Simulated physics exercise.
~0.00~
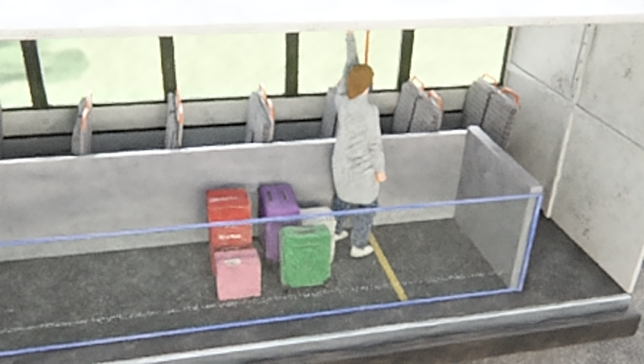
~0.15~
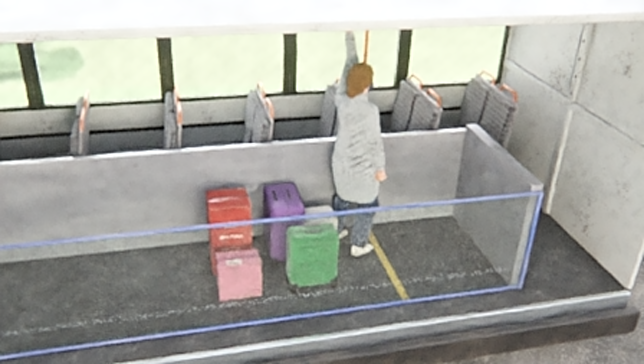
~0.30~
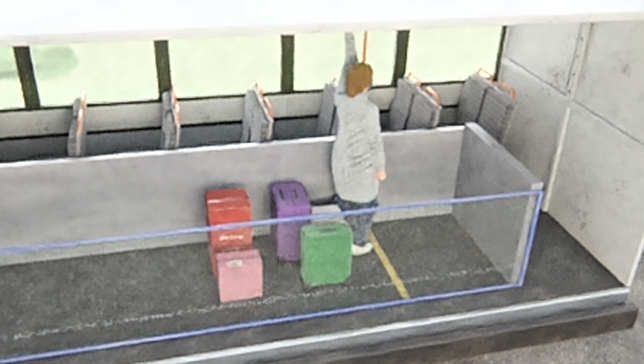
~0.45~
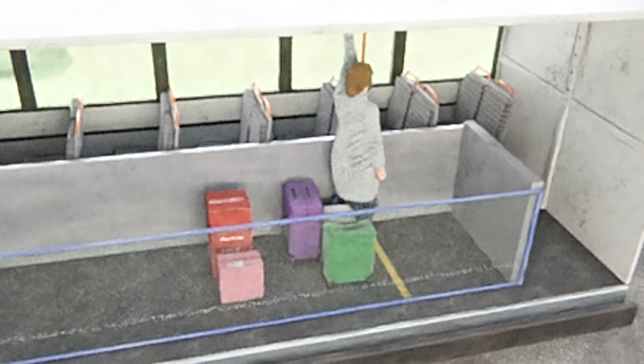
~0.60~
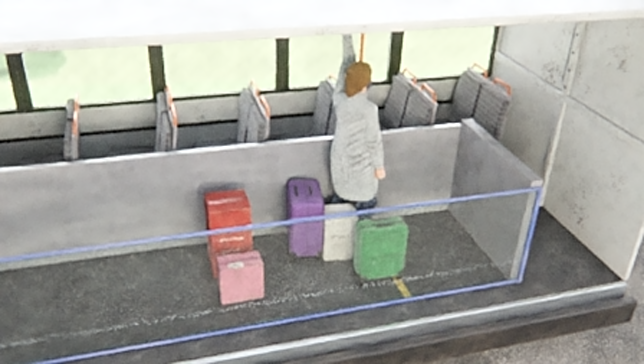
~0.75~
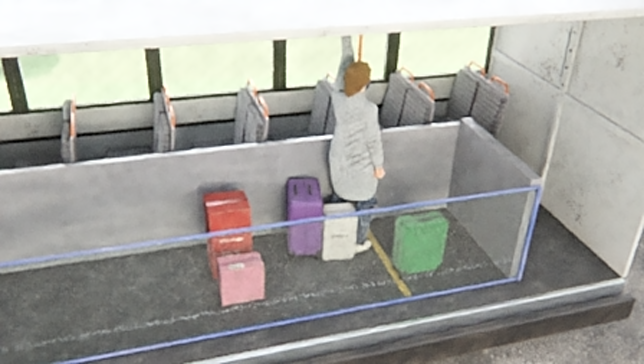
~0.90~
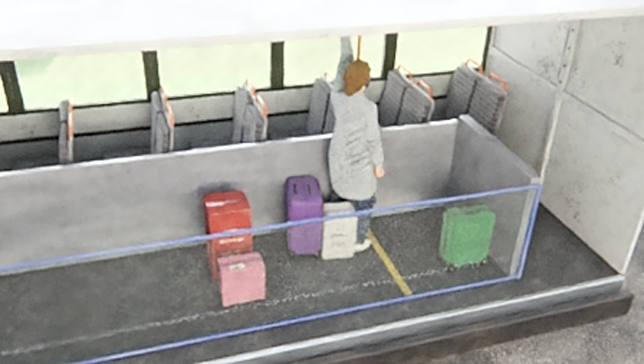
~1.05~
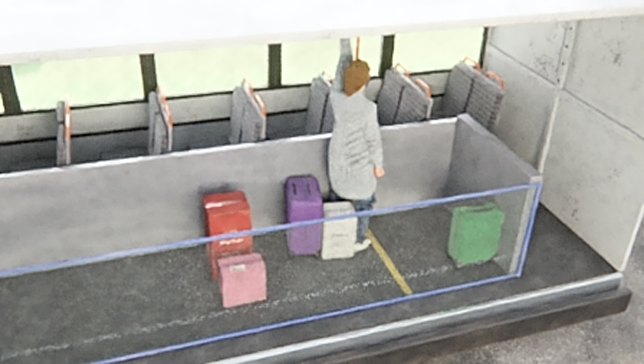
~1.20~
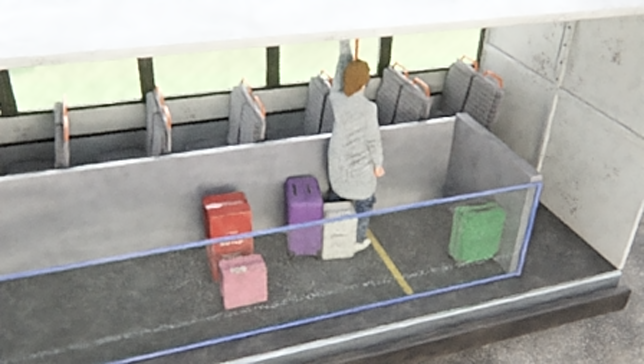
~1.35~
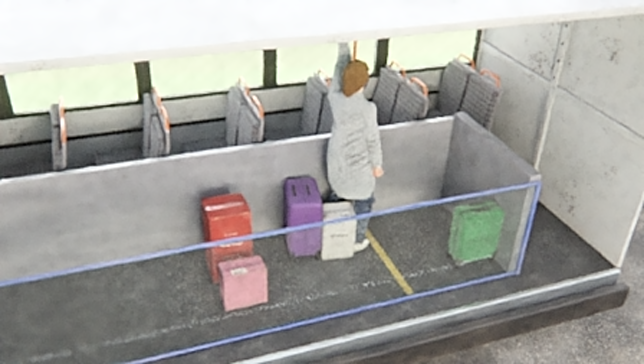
In the standing bay of a tram, seen from above and to one side as the view drifts slightly, a passenger in a long grey coat holds a rail with a raised arm. A red bag and a pink case stand at left, with purple, white and green luggage nearer the passenger and a yellow line. The green case slides right, and the purple case and white pack shift a little the same way before stopping short of the line. The green case continues across it and stops upright near the right-hand panel, while the red and pink pieces stay put.
